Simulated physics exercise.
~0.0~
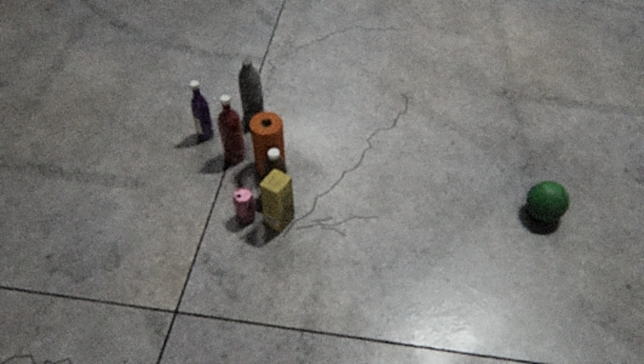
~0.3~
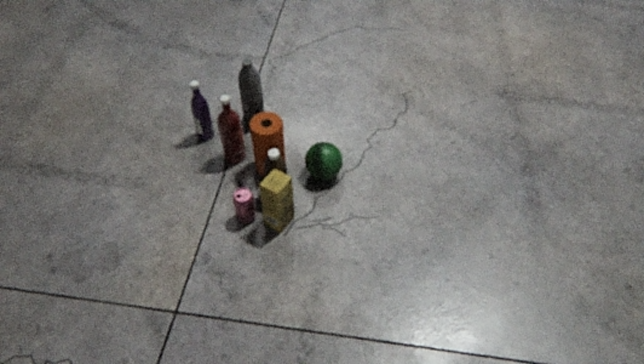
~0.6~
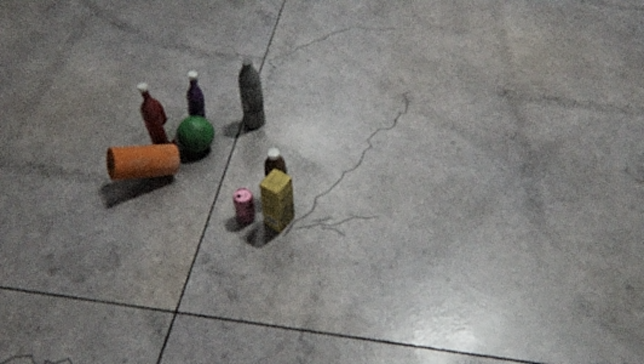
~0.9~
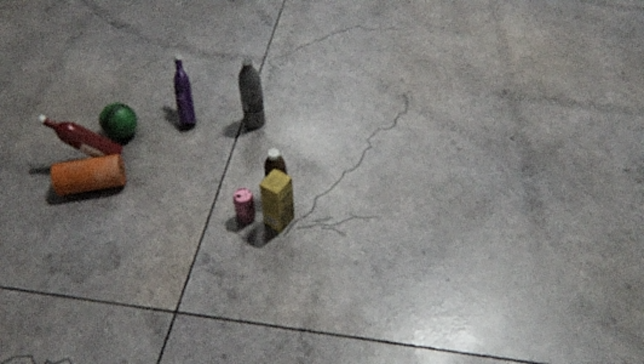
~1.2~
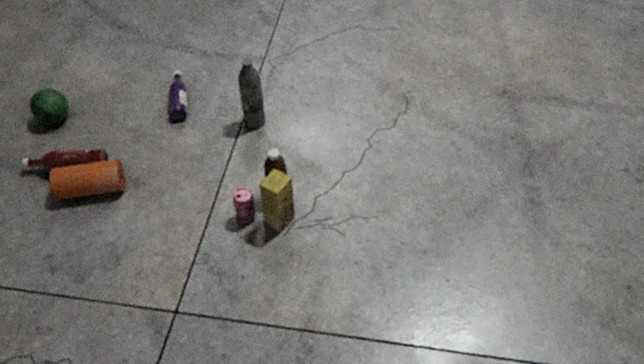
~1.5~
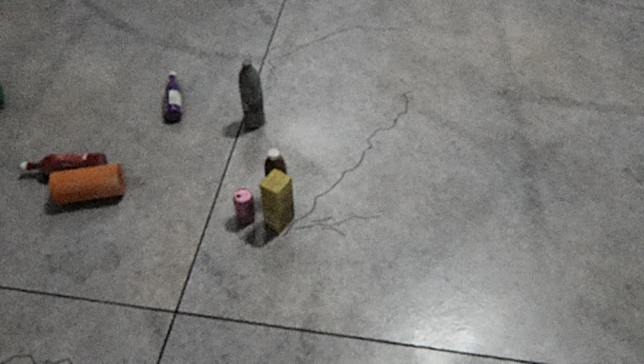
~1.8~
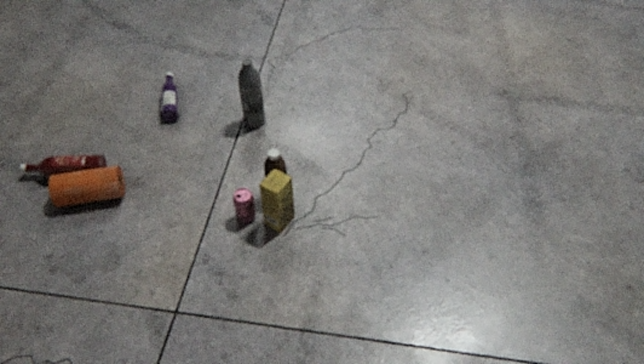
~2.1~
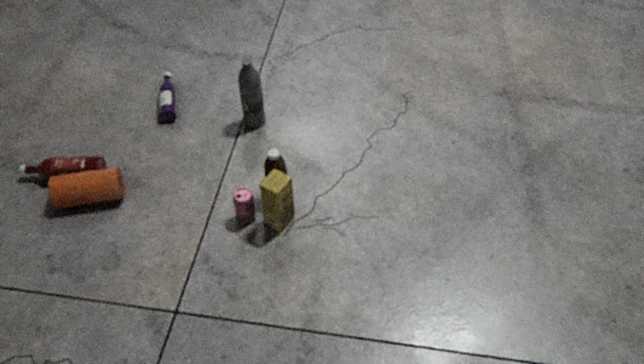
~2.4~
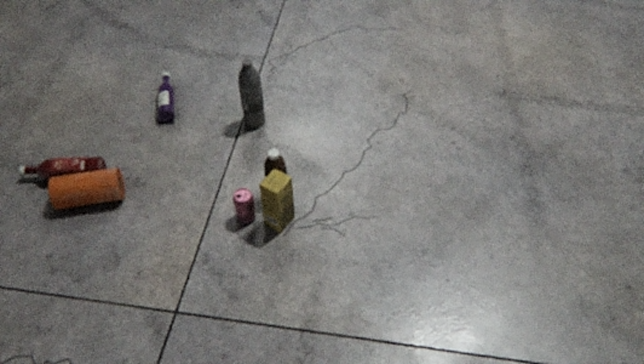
A green ball rolls left, knocks over the orange roll and two bottles, and leaves view.
